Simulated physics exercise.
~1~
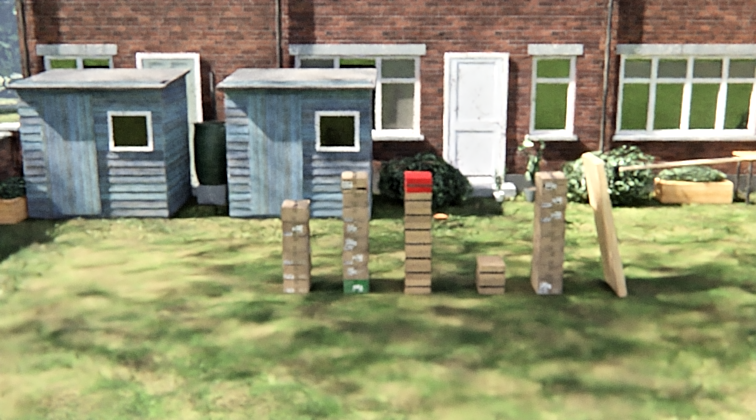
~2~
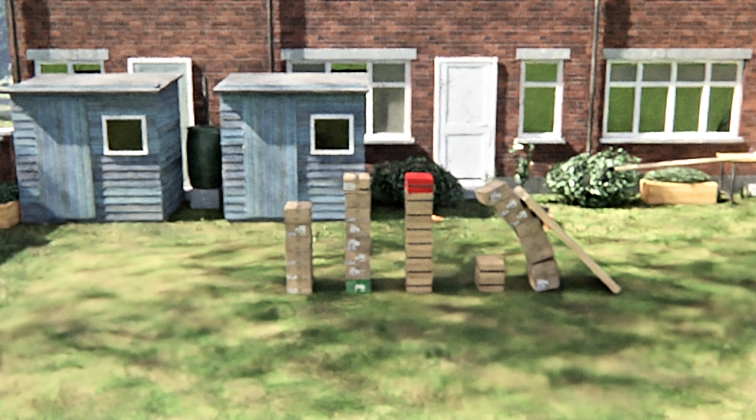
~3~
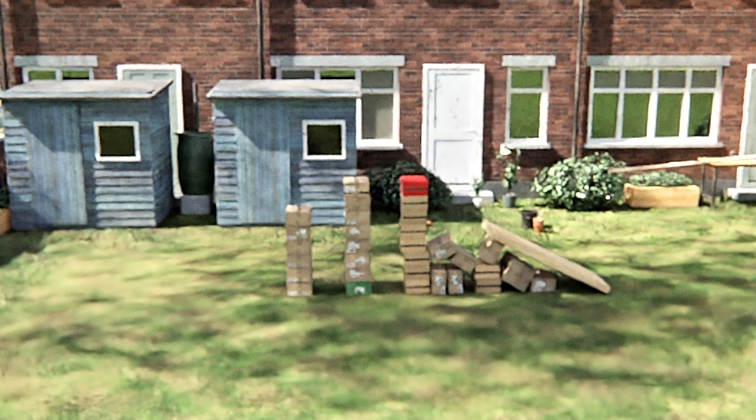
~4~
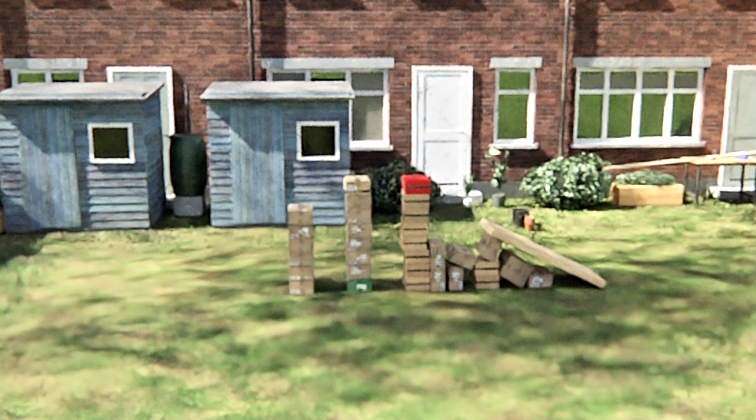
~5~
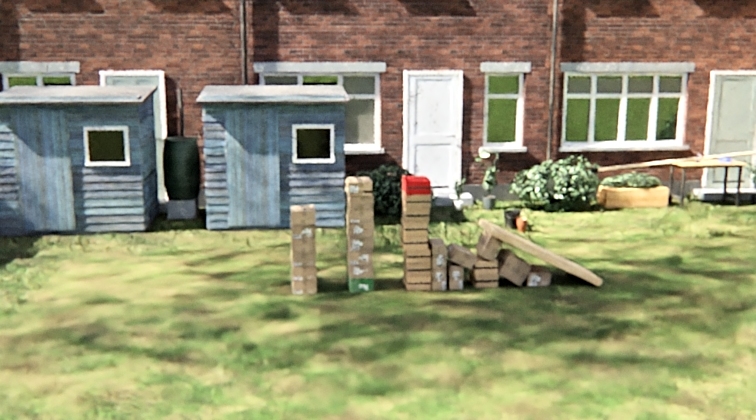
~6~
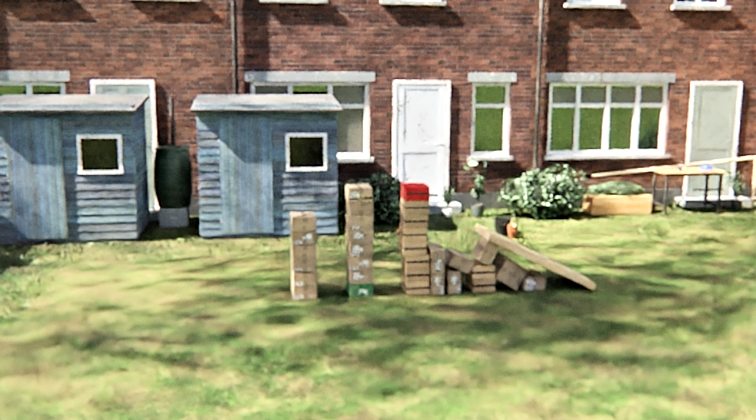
A wooden board leaning at the right of a row of parcel stacks on a lawn tips left, toppling the tall stack beside it, whose parcels tumble around a short stack. The board settles aslant on the heap, while the red-topped stack and two others to its left remain standing.
